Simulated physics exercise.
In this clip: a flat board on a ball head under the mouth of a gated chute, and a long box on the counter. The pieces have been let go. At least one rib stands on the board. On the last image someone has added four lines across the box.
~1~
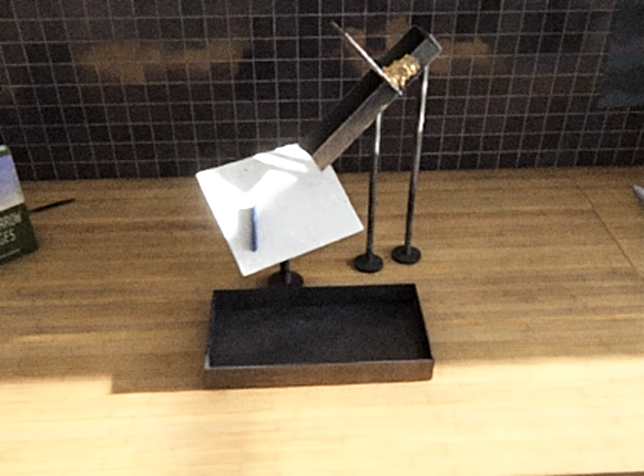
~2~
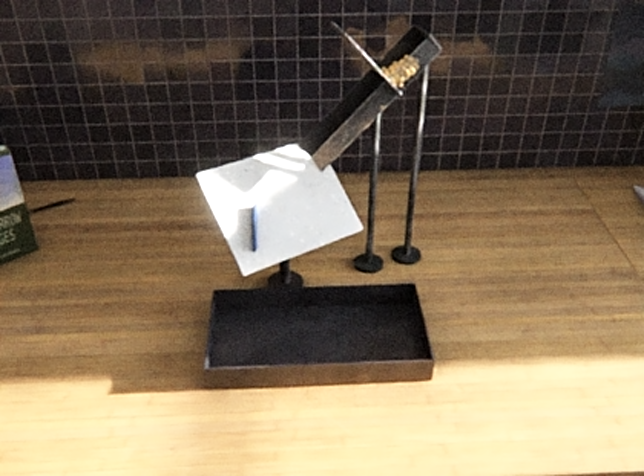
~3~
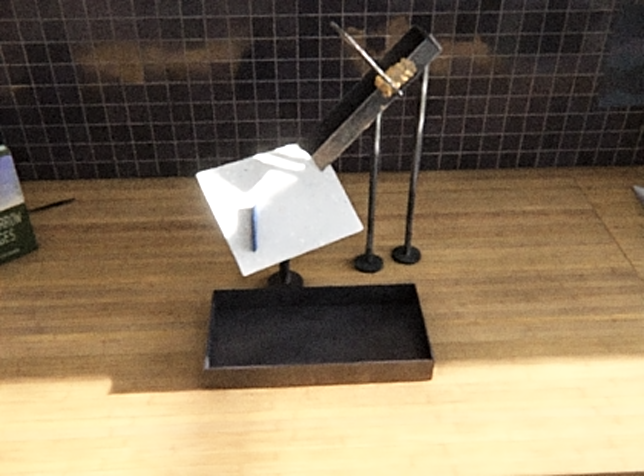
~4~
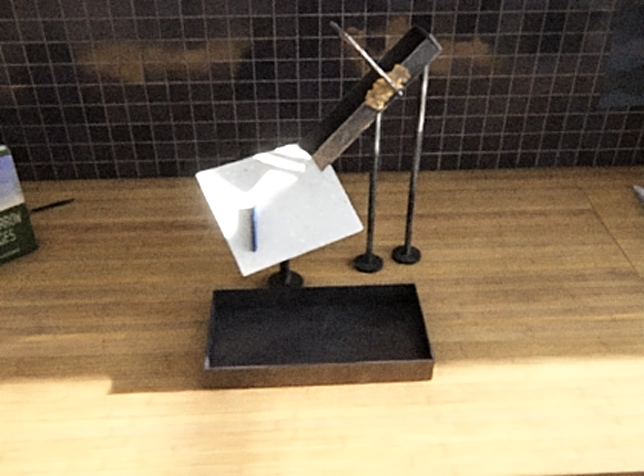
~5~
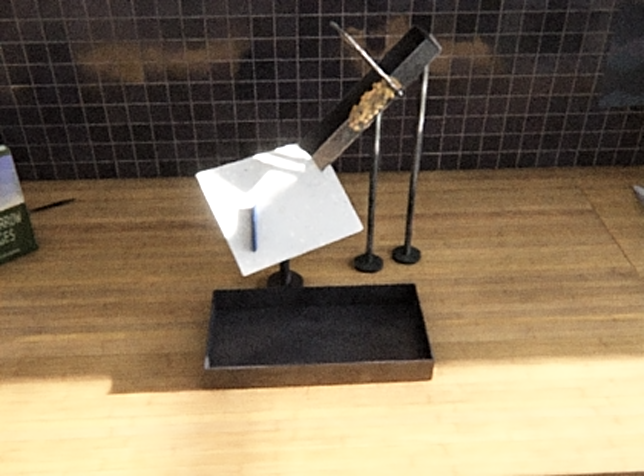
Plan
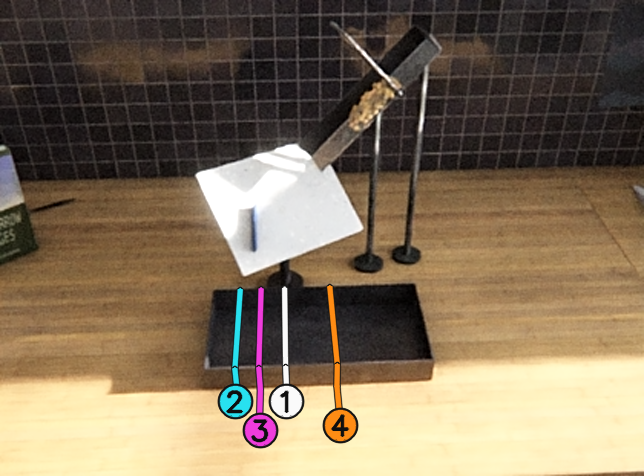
Dried chickpeas slide partway down the dark chute, spreading out above the tilted white board.
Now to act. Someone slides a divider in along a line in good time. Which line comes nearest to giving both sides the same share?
It is 1.
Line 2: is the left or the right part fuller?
The right side.
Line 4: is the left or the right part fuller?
More lands on the left.
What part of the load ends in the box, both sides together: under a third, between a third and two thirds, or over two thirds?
It is over two thirds.
On the marked copy, line 1 crosses the front rim at (285, 366); line 2 crosses the front rim at (234, 367); line 3 crosses the front rim at (258, 367); line 4 crosses the front rim at (337, 364).
With 1, of what is caught, about half on the left of the divider, about half on the right.
With 2, of what is caught, none on the left of the divider, all on the right.
With 3, of what is caught, a small part on the left of the divider, nearly all on the right.
With 4, of what is caught, nearly all on the left of the divider, a stray few on the right.
